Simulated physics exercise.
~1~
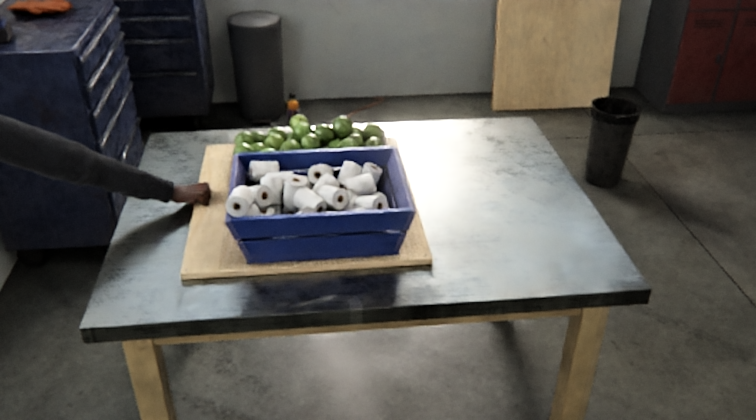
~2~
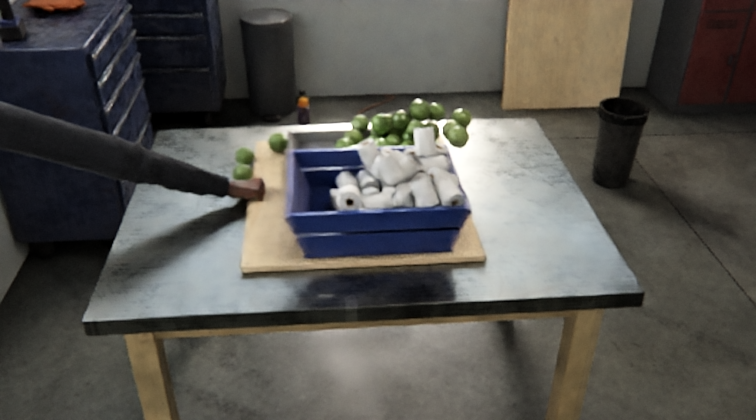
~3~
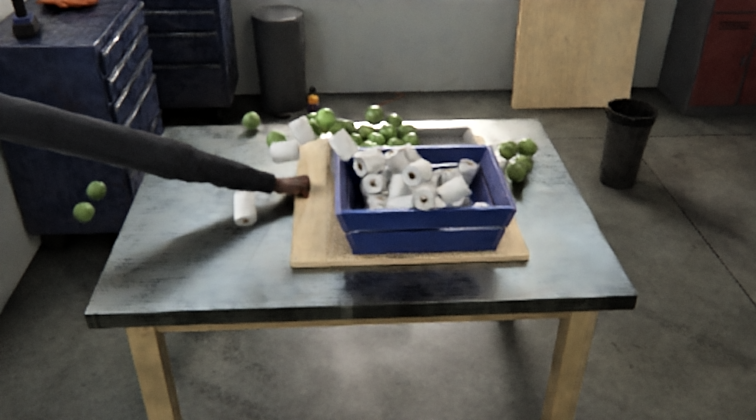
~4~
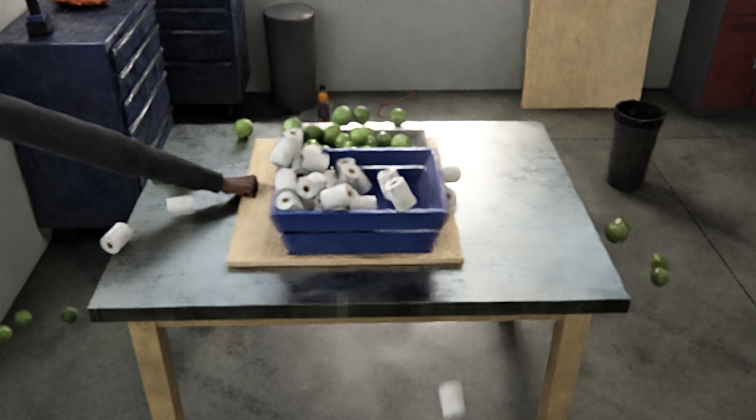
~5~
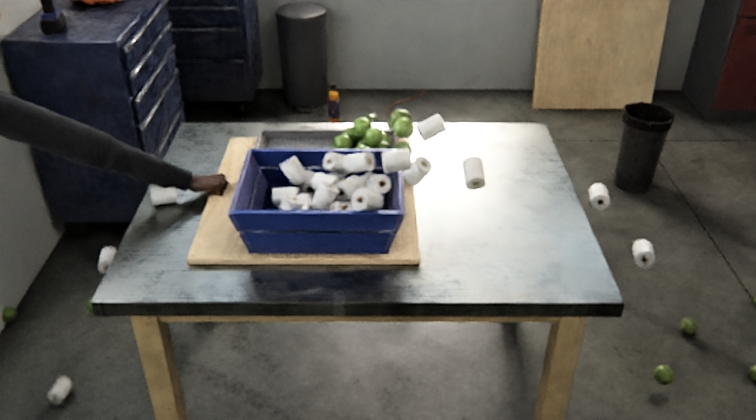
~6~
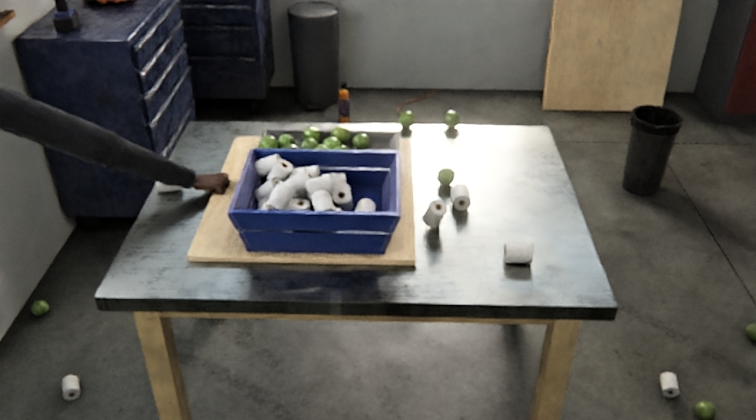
A wooden board carrying a blue crate of white paper rolls and a grey crate of green apples slides right and back left beside a reaching arm, scattering apples and rolls across the table and floor, then rests with both crates still partly filled.
